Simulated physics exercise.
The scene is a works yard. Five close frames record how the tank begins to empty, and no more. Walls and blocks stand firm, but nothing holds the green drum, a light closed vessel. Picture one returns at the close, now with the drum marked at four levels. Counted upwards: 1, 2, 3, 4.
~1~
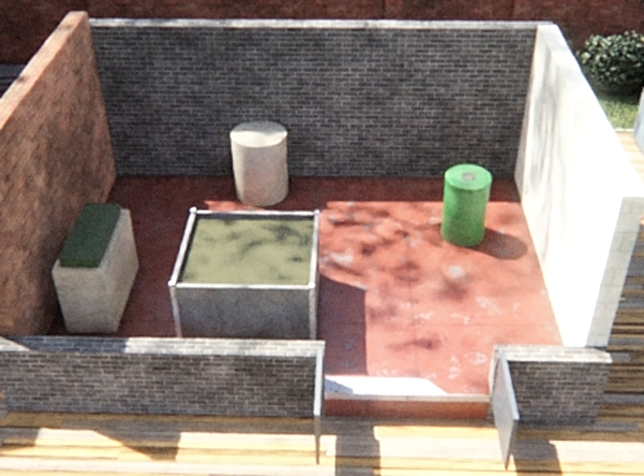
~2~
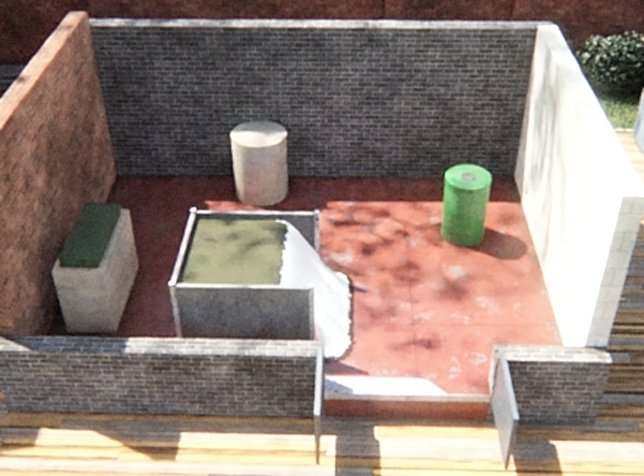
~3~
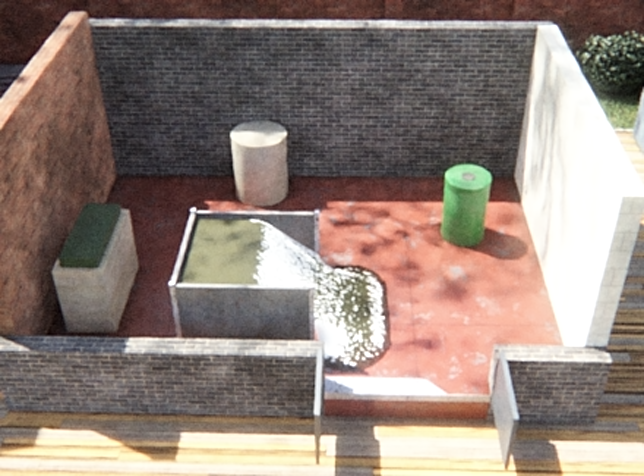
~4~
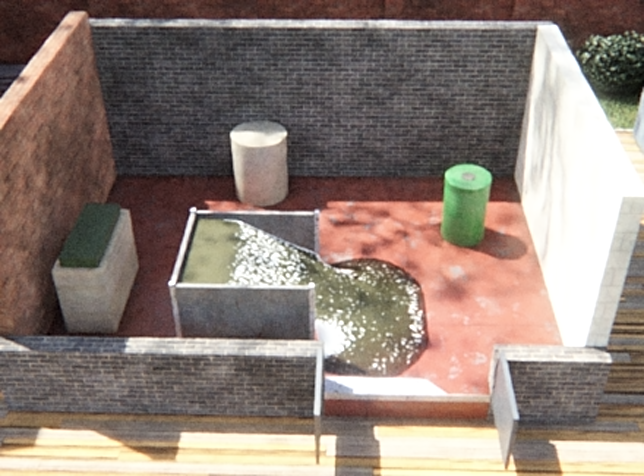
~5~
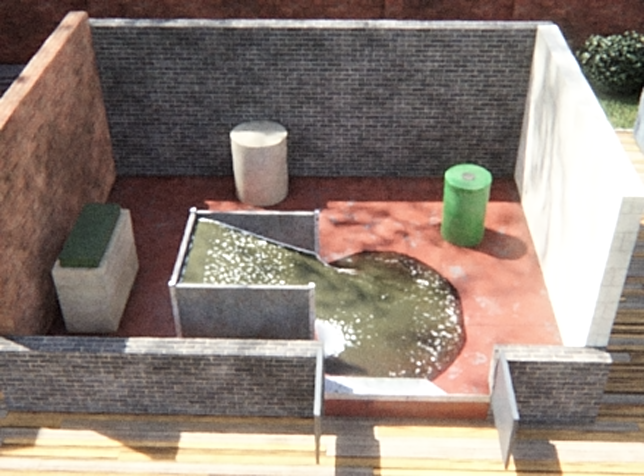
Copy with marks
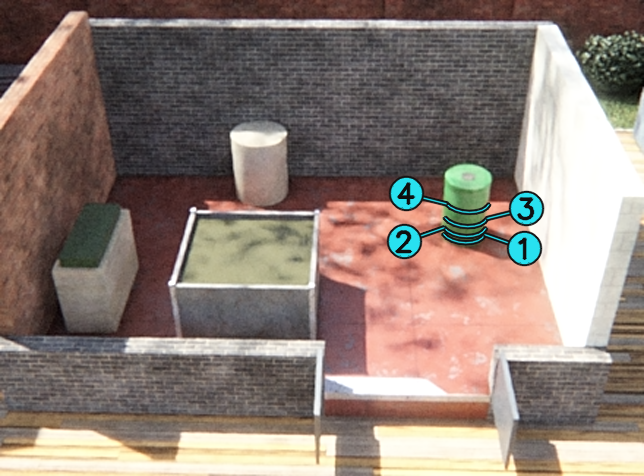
Murky green water fills a square tank in a walled yard, then pours out over the tank's right side in a pale, foaming sheet. It lands on the red floor and spreads rightward in a widening, glinting pool toward the green drum, while the level in the tank drops.
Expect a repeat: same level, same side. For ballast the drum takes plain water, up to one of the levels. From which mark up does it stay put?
Choose 3.
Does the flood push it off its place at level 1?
Yes, that goes wrong.
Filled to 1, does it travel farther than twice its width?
Yes, clearly.
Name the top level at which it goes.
The answer is 2.
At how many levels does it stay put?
Two.
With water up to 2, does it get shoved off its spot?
Yes.
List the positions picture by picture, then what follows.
In the first picture, lid of the green drum at (469, 176); tank full, its middle at (249, 252); open gate at (409, 346).
In the second picture, 3 % of the ground under water, its edge towards the drum at (339, 275).
In the third picture, 6 % of the ground under water, its edge towards the drum at (364, 270).
In the fourth picture, 10 % of the ground under water, its edge towards the drum at (393, 267).
In the fifth picture, lid of the green drum at (469, 176); 16 % of the ground under water, its edge towards the drum at (412, 259).
In cyan, 1 at (465, 242); 2 at (466, 236); 3 at (467, 226); 4 at (469, 212); from the bottom up 1, 2, 3, 4.
Choosing 1, it is pushed about 4 times its own width away.
Choosing 2, it is pushed about half its own width away.
Choosing 3, it does not move.
Choosing 4, it does not move.
